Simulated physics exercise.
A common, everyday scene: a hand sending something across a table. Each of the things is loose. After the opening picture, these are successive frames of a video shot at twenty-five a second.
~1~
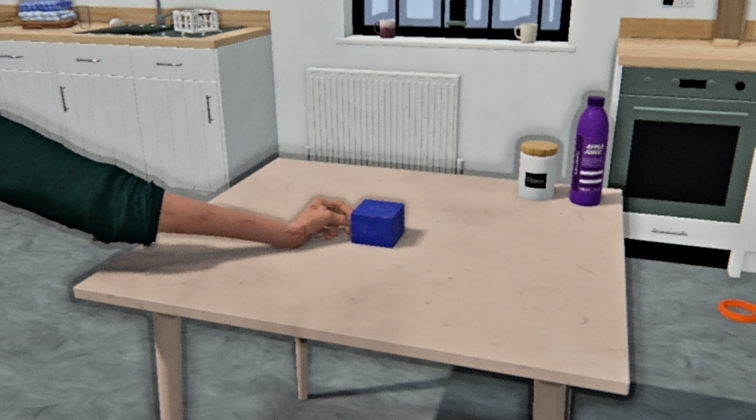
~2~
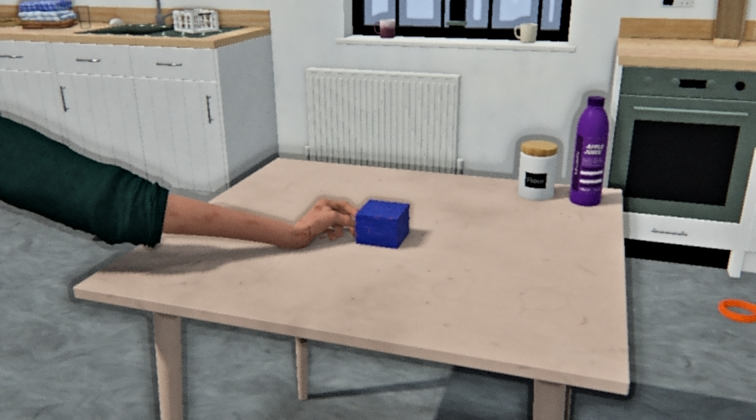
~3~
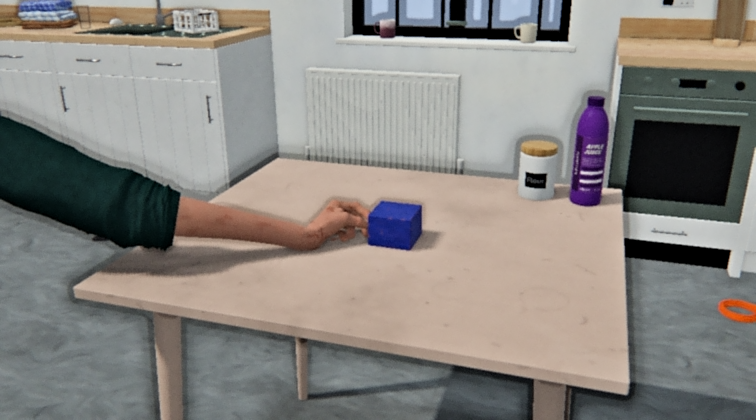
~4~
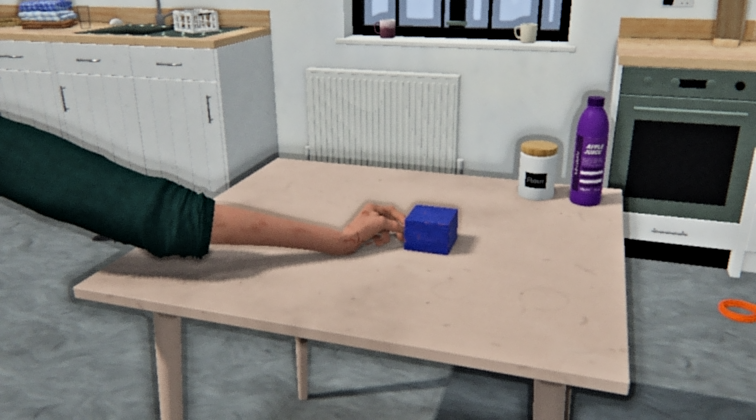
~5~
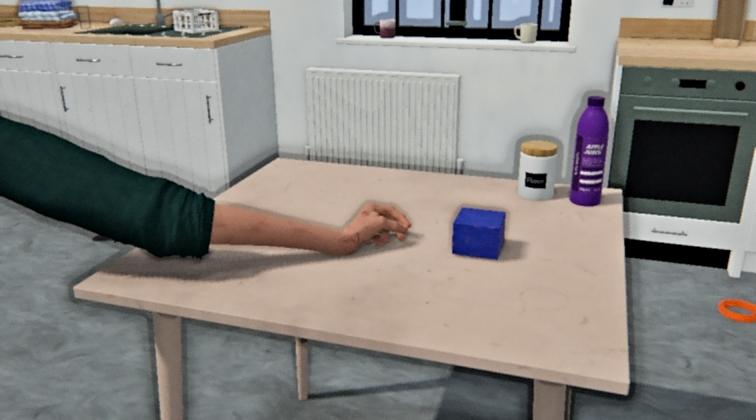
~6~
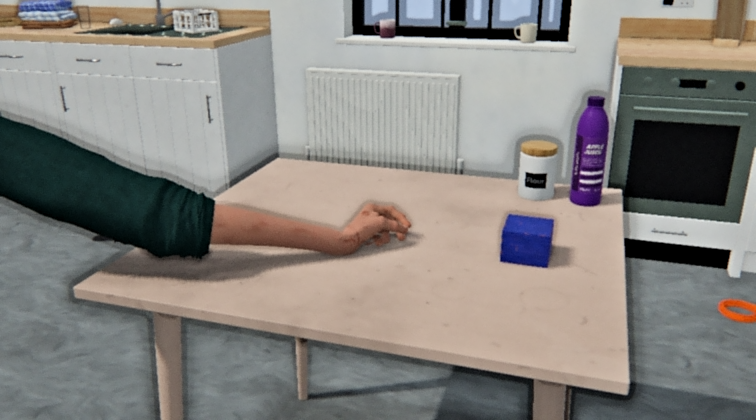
In this clip, a hand in a dark green sleeve pushes a blue block rightward across a table, then stays still as the block slides on alone toward the right side, near a white jar and a purple bottle.
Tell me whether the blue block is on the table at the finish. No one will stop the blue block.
At the finish the blue block is no longer on the table.
Then, 0.10 s past the last view, blue block now off the table.
Then, 0.30 s past the last view, things are still on the move.
Then, 0.50 s past the last view, as before.
Finally, off the table, blue block.
